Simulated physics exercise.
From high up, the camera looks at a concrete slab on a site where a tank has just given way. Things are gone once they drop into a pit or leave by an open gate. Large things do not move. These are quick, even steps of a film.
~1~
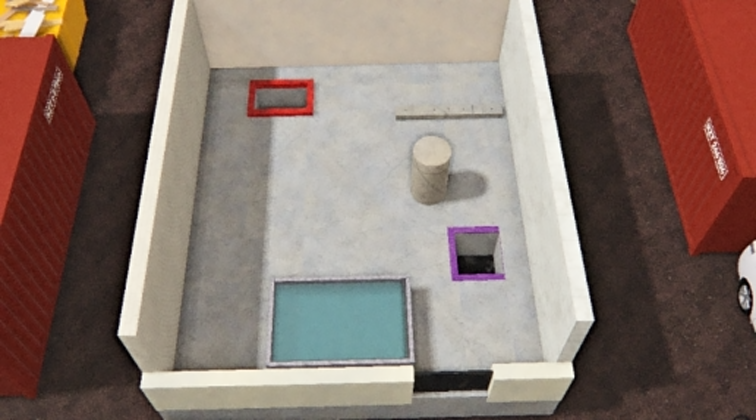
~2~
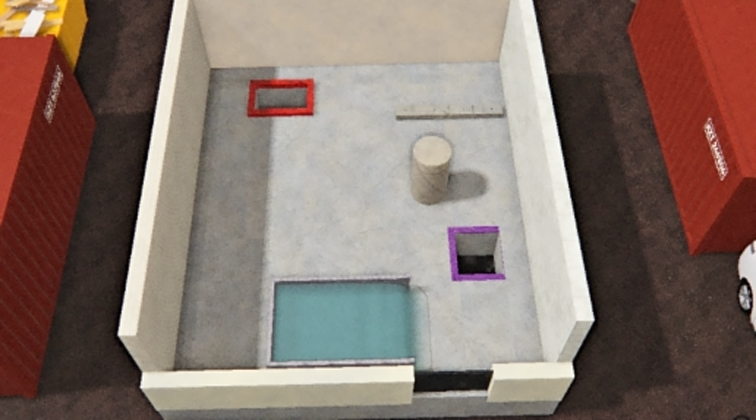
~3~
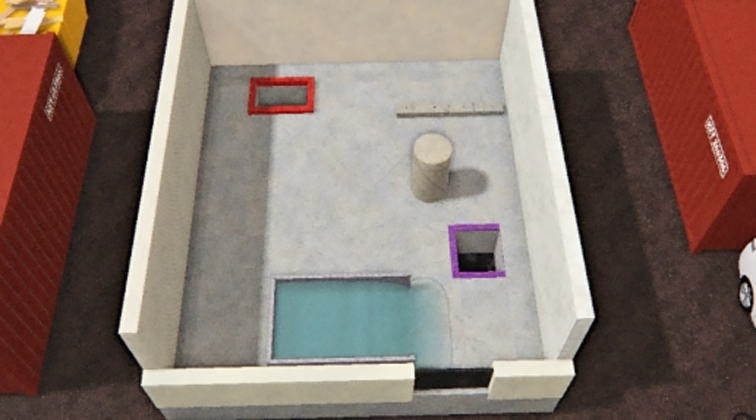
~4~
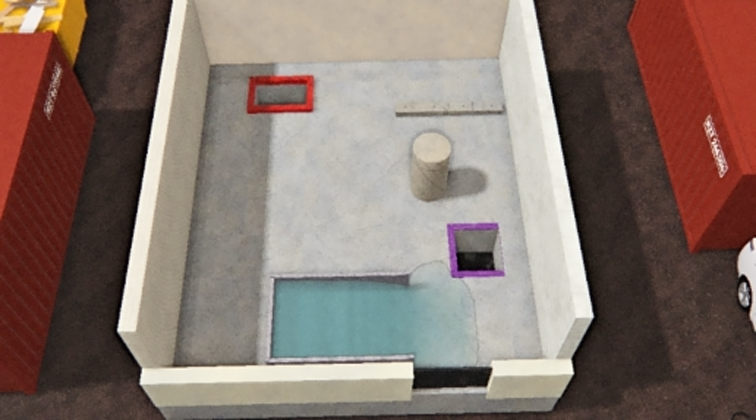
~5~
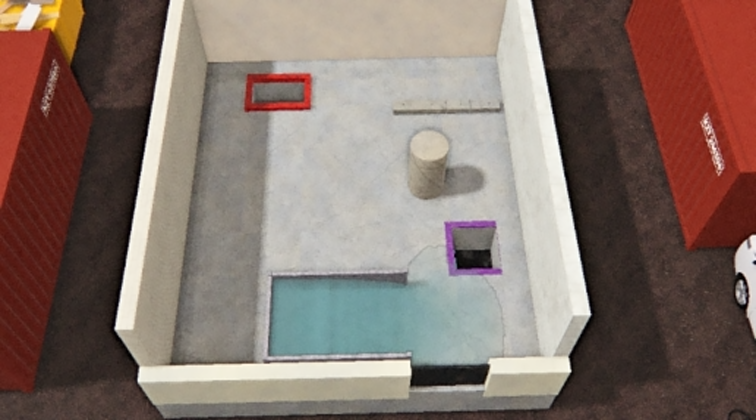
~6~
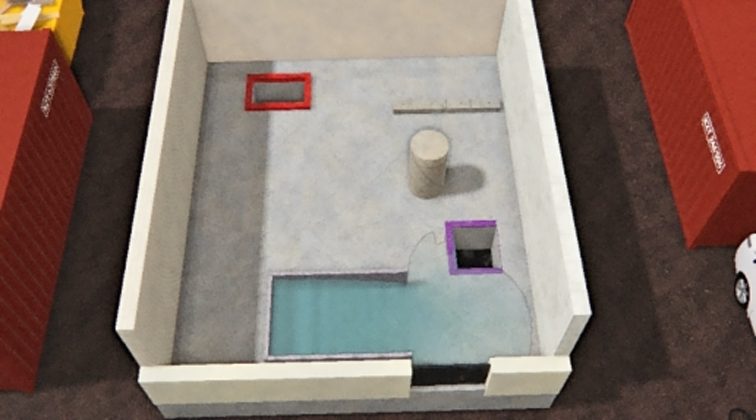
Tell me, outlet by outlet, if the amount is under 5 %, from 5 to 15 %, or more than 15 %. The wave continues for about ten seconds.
Going through them: The gate receives less than 5 %; the red pit receives less than 5 %; the purple pit receives more than 15 %.
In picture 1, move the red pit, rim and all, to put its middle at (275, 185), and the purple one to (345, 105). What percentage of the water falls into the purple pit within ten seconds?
In per cent: Purple 8.
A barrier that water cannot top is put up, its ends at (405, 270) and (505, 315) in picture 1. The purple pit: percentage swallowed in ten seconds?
The purple pit takes 20 parts in a hundred.
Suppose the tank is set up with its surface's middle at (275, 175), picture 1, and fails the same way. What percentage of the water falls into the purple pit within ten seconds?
Result, purple pit: 35 percent after ten seconds.
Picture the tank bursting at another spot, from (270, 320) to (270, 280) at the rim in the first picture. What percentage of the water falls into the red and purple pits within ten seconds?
Estimates in per cent: Red 0, purple 0.
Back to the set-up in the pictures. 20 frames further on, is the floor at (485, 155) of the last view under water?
Submerged.
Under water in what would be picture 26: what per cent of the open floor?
Estimate: Near 20 %.
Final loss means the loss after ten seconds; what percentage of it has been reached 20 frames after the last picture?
Close to 50 per cent.
A moment on, water covers 10 % of the floor; the gate 0 %, the red pit 0 %, the purple pit 2 %.
Next, water covers 15 % of the floor; the gate 0 %, the red pit 0 %, the purple pit 7 %.
Then, water covers 20 % of the floor; the gate 0 %, the red pit 0 %, the purple pit 23 %.
Later, water covers 35 % of the floor; the gate 0 %, the red pit 0 %, the purple pit 39 %.
In the end, water covers 55 % of the floor; the gate 0 %, the red pit 0 %, the purple pit 47 %.
